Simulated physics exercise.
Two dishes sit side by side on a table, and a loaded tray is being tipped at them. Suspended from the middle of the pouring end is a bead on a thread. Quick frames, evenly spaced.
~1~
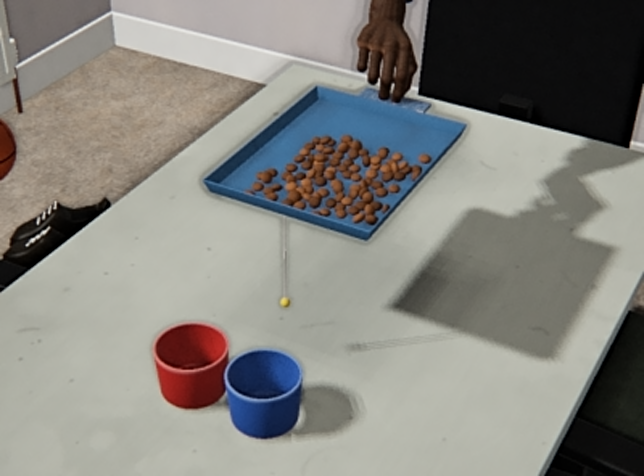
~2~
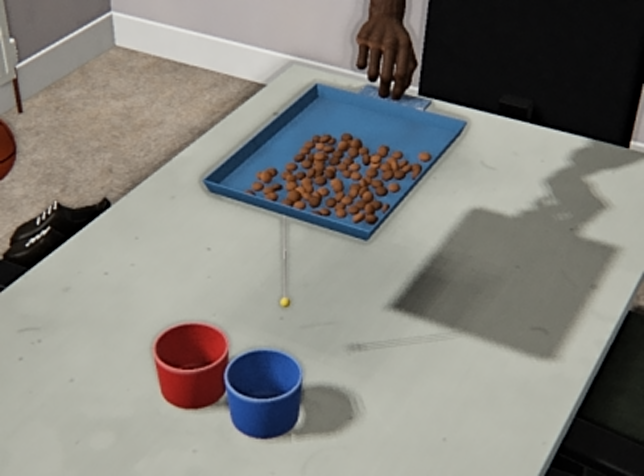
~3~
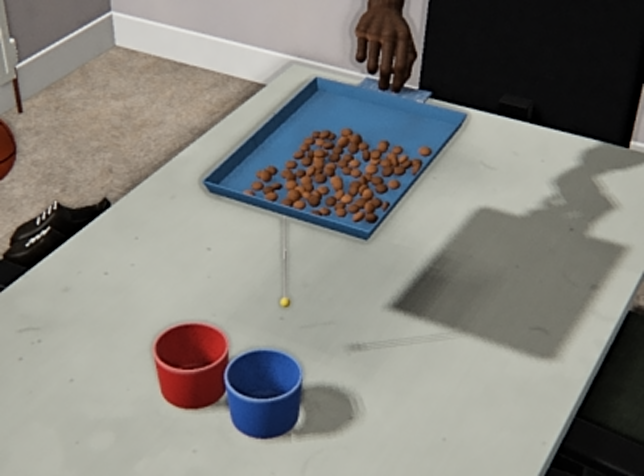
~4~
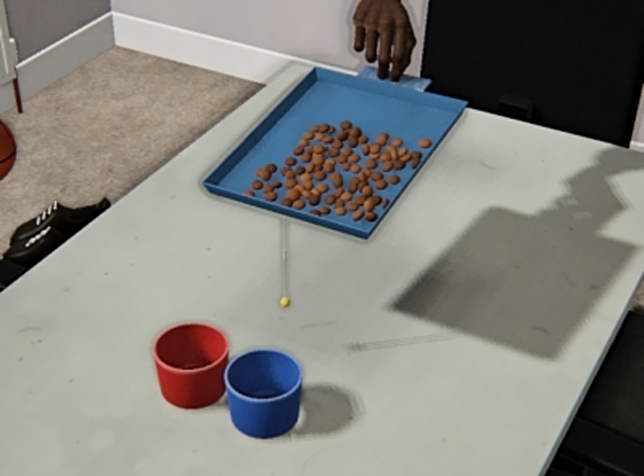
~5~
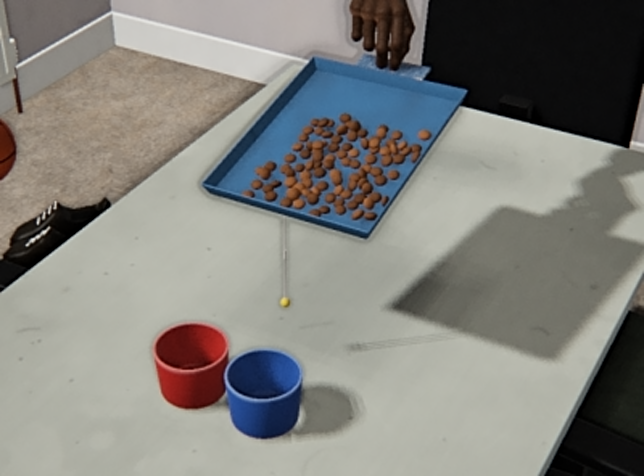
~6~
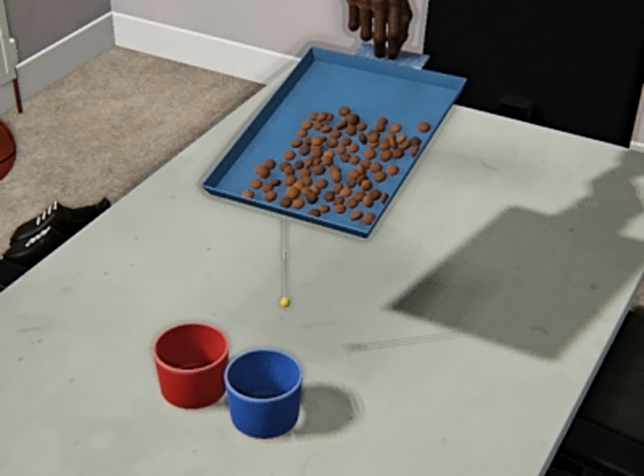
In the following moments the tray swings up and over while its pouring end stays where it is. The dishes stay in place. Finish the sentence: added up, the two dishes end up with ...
... under half of it.
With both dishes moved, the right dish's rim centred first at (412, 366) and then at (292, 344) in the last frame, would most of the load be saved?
Placing 1: A minority of it. Placing 2: A majority of it.
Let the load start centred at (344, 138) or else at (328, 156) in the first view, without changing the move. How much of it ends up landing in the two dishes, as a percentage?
Estimates in order: 0 percent, 0 percent.
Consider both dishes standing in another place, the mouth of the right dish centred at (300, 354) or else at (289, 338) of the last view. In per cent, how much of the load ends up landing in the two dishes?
Trial 1 near 70 percent, trial 2 near 70 percent.
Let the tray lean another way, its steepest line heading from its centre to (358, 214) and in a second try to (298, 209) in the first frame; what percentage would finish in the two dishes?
You'd see roughly 0 per cent the first time and 10 per cent the second.
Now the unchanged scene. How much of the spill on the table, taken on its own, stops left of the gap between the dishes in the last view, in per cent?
Share on the left: Near 40 %.
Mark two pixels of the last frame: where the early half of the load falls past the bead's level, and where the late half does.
I'd say close to (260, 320) at first and close to (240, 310) later on.
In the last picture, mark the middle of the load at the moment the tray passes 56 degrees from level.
The centre of the load shows up near (291, 187) in the last view.
Just after the last frame, tray tipped steeply; almost all on the tray; just a few in the air.
A moment on, tray tipped right over; roughly a quarter on the tray; just a few in the right dish; just a few in the left dish; roughly half outside both; roughly a quarter in the air.
Further on, tray tipped past a quarter turn; just a few in the right dish; just a few in the left dish; almost all outside both.
When it is over, tray tipped past a quarter turn; just a few in the right dish; just a few in the left dish; almost all outside both.
